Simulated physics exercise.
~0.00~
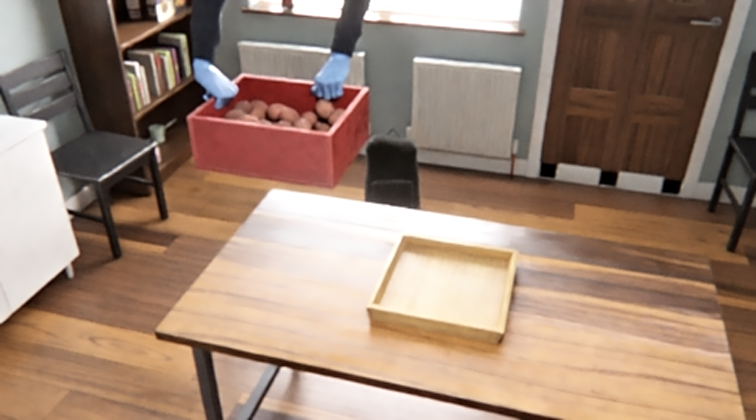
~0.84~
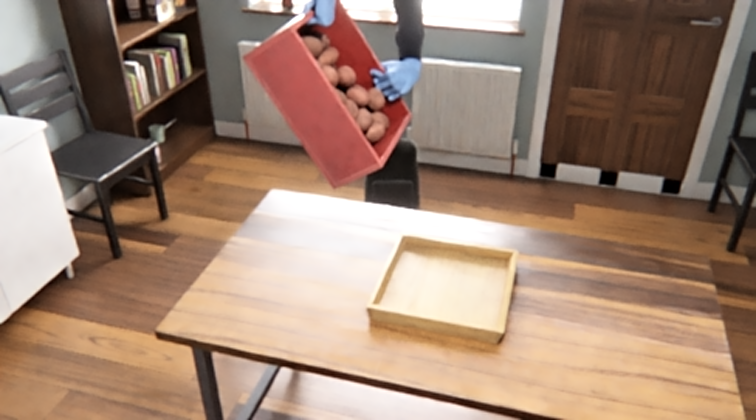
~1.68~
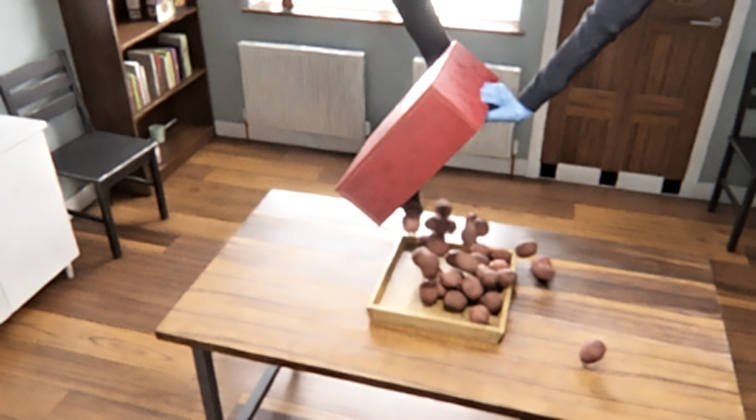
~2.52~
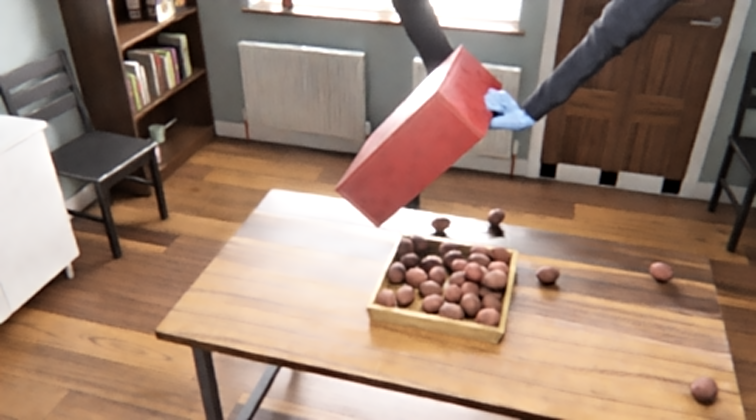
A red tote full of red potatoes was lifted over a wooden table by blue-gloved hands and tipped steeply, spilling them toward a shallow wooden tub; most settled inside it, while several bounced or rolled out, some ending scattered across the tabletop.
